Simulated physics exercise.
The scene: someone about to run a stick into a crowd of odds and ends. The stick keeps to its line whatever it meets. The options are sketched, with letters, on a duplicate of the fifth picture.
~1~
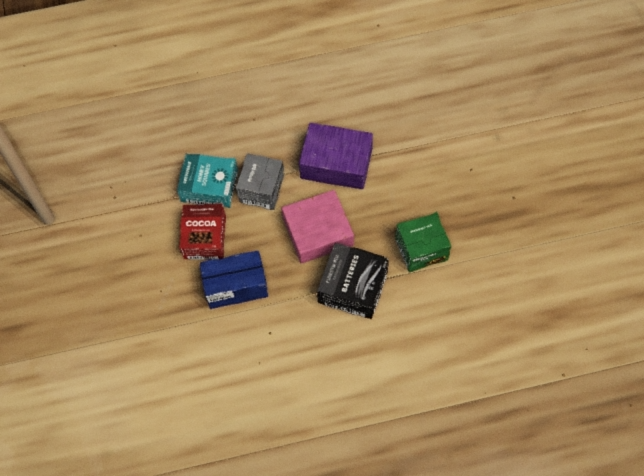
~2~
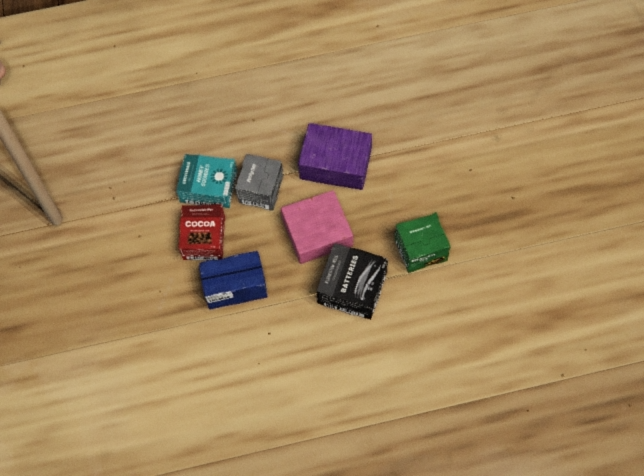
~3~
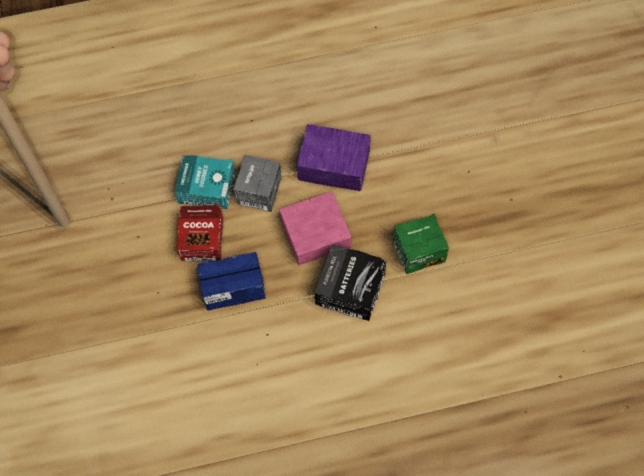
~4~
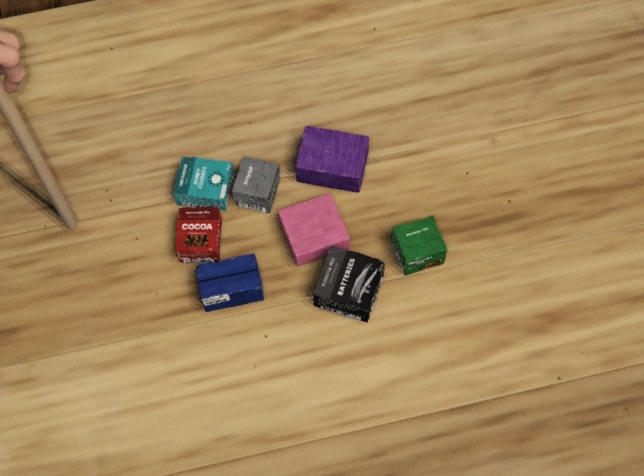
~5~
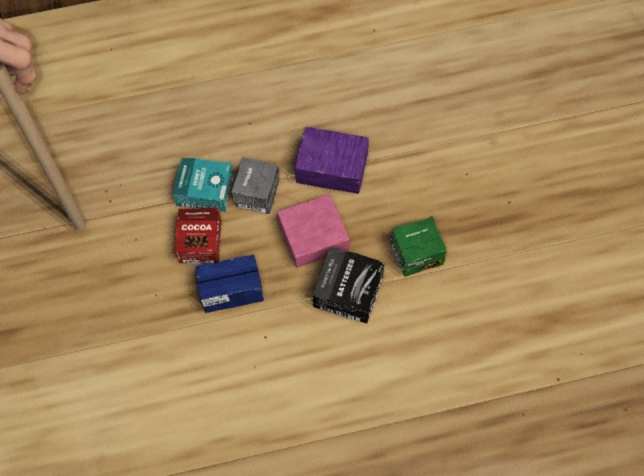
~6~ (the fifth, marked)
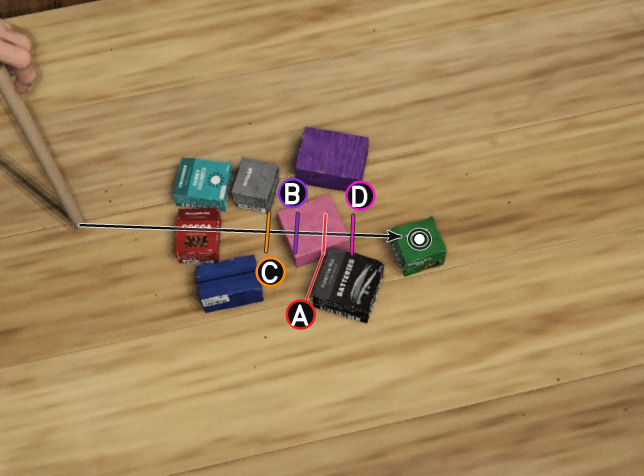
Hand at left edge easing a thin forked stick slightly rightward across a wooden surface, small coloured boxes and blocks lying undisturbed.
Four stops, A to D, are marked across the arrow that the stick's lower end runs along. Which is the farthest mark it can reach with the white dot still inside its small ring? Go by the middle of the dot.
Stop at A.
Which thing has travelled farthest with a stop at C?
The red packet has gone farthest.
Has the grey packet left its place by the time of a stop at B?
No.
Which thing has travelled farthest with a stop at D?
The pink block.
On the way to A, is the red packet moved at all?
Yes.
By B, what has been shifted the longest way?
The red packet.
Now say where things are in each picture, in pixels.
Green packet (423, 242); purple block (336, 156); turquoise packet (207, 180), in the first frame.
Turquoise packet (207, 181); black box (352, 281), in the second frame.
Blue box (232, 281); grey packet (258, 183), in the third frame.
Pink block (313, 230); red packet (199, 235), in the fourth frame.
Green packet (419, 247); purple block (332, 161); turquoise packet (203, 184), in the fifth frame.
On the copy, A at (325, 234); B at (297, 233); C at (268, 232); D at (352, 235); the arrow from (80, 225) to (400, 237); the white dot at (420, 239).
On A. First, foot of the stick (168, 229).
Then, foot of the stick (257, 232); red packet (242, 253); blue box (232, 292).
Finally, foot of the stick (325, 235); red packet (243, 254); pink block (359, 228); the dot is still in its ring.
By contrast, B keeps the dot in but is short; C keeps the dot in but is short; D shifts the dotted thing to (442, 249).
